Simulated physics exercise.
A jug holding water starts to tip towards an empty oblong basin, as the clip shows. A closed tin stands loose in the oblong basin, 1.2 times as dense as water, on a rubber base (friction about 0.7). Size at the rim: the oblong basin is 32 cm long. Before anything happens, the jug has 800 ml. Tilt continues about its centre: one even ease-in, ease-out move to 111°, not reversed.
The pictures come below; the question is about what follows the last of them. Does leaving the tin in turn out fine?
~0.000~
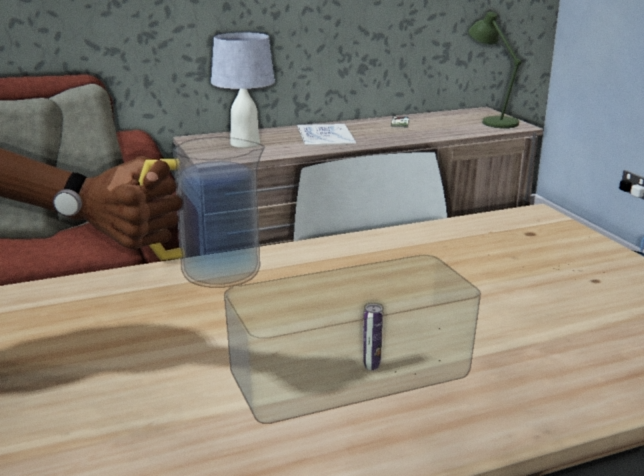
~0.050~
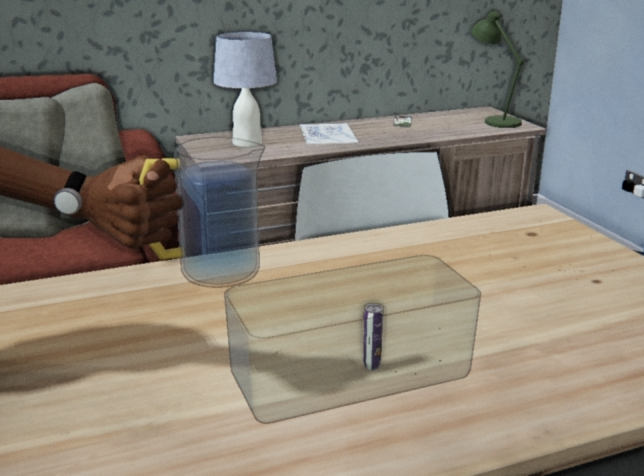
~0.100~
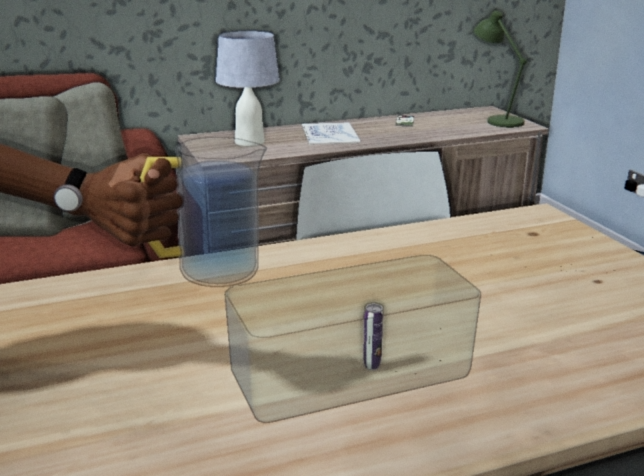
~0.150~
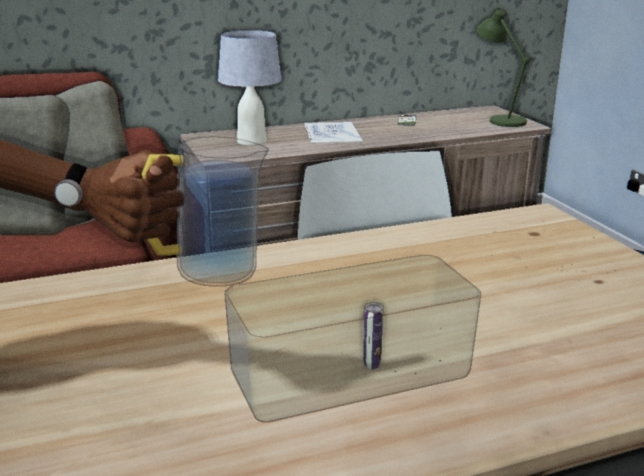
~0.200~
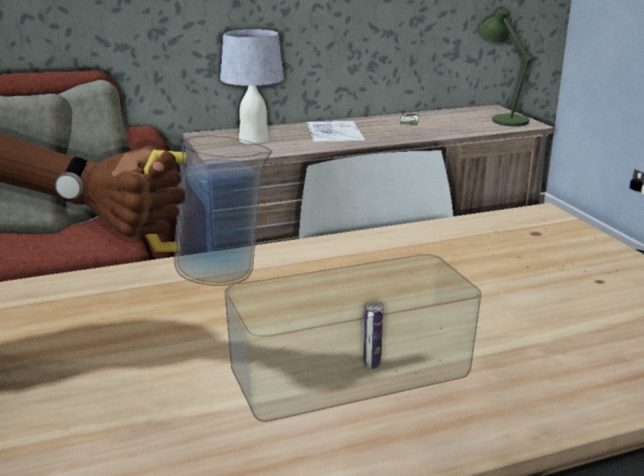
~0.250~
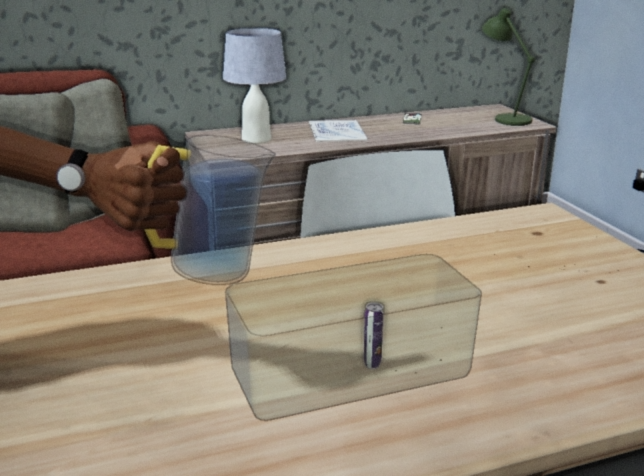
Yes.
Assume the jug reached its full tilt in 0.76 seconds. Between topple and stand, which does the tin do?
Then the tin does not tip.
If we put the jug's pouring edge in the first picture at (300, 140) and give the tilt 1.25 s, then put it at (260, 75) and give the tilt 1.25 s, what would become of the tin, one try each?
First it tips over; then it tips over.
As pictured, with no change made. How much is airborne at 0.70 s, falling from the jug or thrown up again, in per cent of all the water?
Roughly 7 %.
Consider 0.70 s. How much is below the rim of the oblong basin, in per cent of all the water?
Fraction in basin: Approx. 1%.
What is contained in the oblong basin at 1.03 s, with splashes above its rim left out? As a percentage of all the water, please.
Near 34 in a hundred.
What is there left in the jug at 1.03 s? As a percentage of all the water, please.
Close to 46 in a hundred.
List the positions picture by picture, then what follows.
The first frame shows tilt 0°; pouring edge (264, 145); surface from (178, 175) to (250, 167); the oblong basin's rim runs from (236, 315) to (457, 275); the tin's top is at (374, 311).
The second frame shows tilt 0°; pouring edge (264, 145); surface from (178, 175) to (252, 167).
The third frame shows tilt 2°; pouring edge (266, 146); surface from (179, 174) to (253, 167).
The fourth frame shows tilt 4°; pouring edge (268, 147); surface from (180, 174) to (254, 167).
The fifth frame shows tilt 7°; pouring edge (271, 149); surface from (183, 174) to (256, 166).
The sixth frame shows tilt 11°; pouring edge (275, 152); surface from (185, 179) to (260, 165).
By 0.70 s the tilt is 66° and 92 per cent is still to pour; the tin stands where it began.
By 1.03 s the tilt is 103° and 45 per cent is still to pour; the tin stands where it began.
By 1.38 s the tilt is 111° and 4 per cent is still to pour; the tin stands where it began.
By 1.75 s the tilt is 111° and 0 per cent is still to pour; the tin stands where it began.
At rest the tin stands where it began.
